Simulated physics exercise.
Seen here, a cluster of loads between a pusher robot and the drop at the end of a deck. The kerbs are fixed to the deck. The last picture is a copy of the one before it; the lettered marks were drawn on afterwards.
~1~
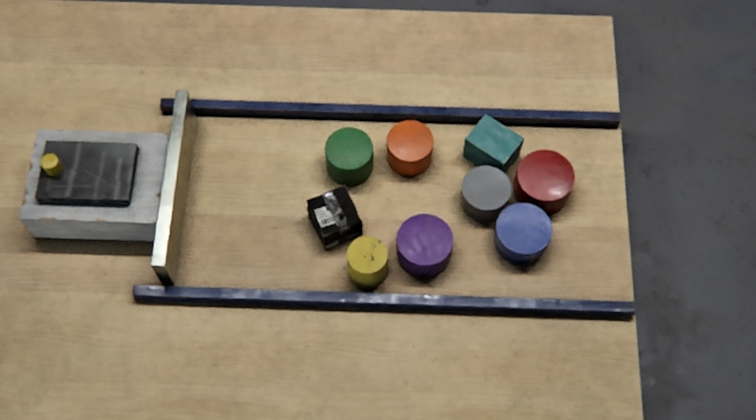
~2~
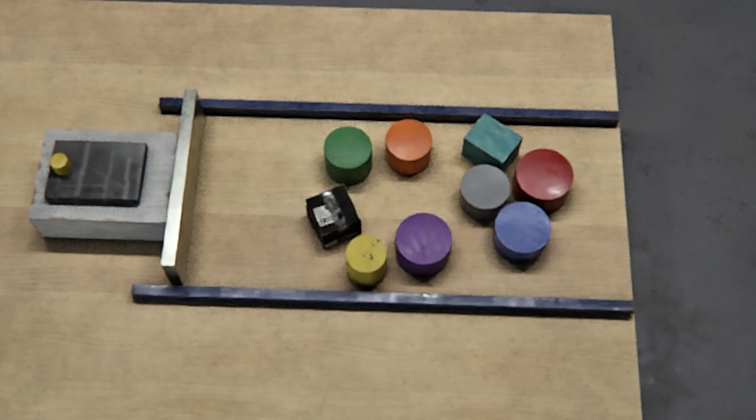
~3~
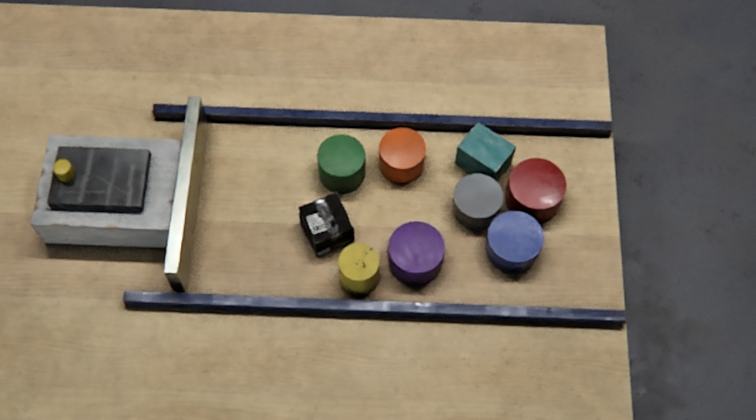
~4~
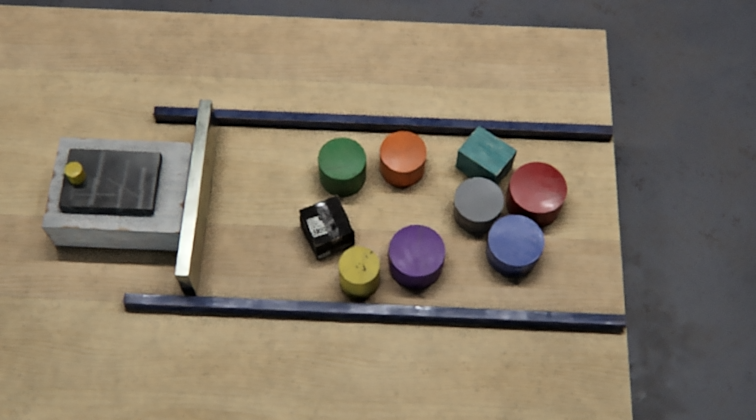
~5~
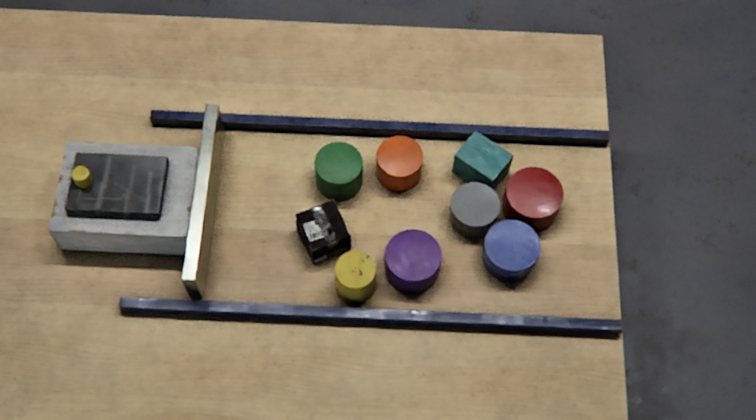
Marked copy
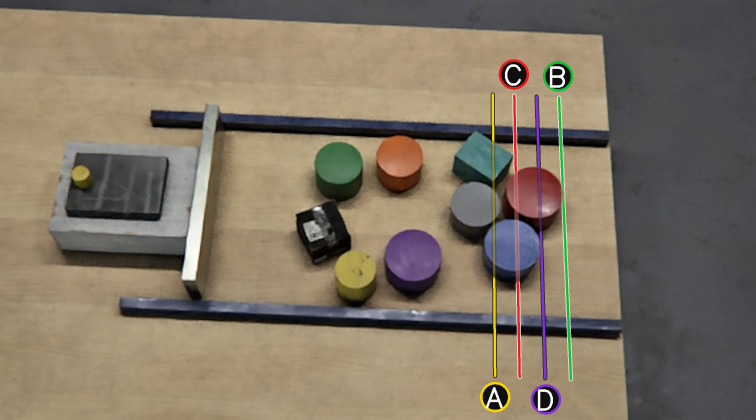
A pale wooden deck with two dark parallel rails, its right edge above a grey floor, is seen from overhead. At left sits a grey block-like robot with a pusher bar; between the rails stand green, orange, yellow, purple, grey, blue and red round containers, a turquoise crate and a small black object. The robot creeps right without touching the loads, which stay put while the camera drifts slightly.
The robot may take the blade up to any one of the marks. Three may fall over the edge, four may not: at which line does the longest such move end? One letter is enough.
Line D.
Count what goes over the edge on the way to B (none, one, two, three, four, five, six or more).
Five.
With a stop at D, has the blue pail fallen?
Yes.
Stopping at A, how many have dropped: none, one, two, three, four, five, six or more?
The count is none.
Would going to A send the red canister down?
No.
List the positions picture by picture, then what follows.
In the first picture, blue pail (522, 234); turquoise crate (493, 147); grey pail (485, 195).
In the second picture, robot (104, 171); yellow canister (367, 262).
In the third picture, robot (108, 178); red canister (535, 191).
In the fourth picture, robot (118, 181); orange canister (403, 159).
In the fifth picture, robot (125, 185); blue pail (510, 251); turquoise crate (482, 164); grey pail (474, 211).
On the copy, A at (494, 226); B at (565, 229); C at (517, 227); D at (541, 228).
On D. First, robot (248, 190); green canister (358, 173); black parcel (351, 241).
Then, robot (372, 196); red canister (560, 198); blue pail (560, 253).
Finally, robot (467, 200); red canister over the edge; blue pail over the edge; two fallen.
By contrast, A is within the limit but short; B drops five; C is within the limit but short.
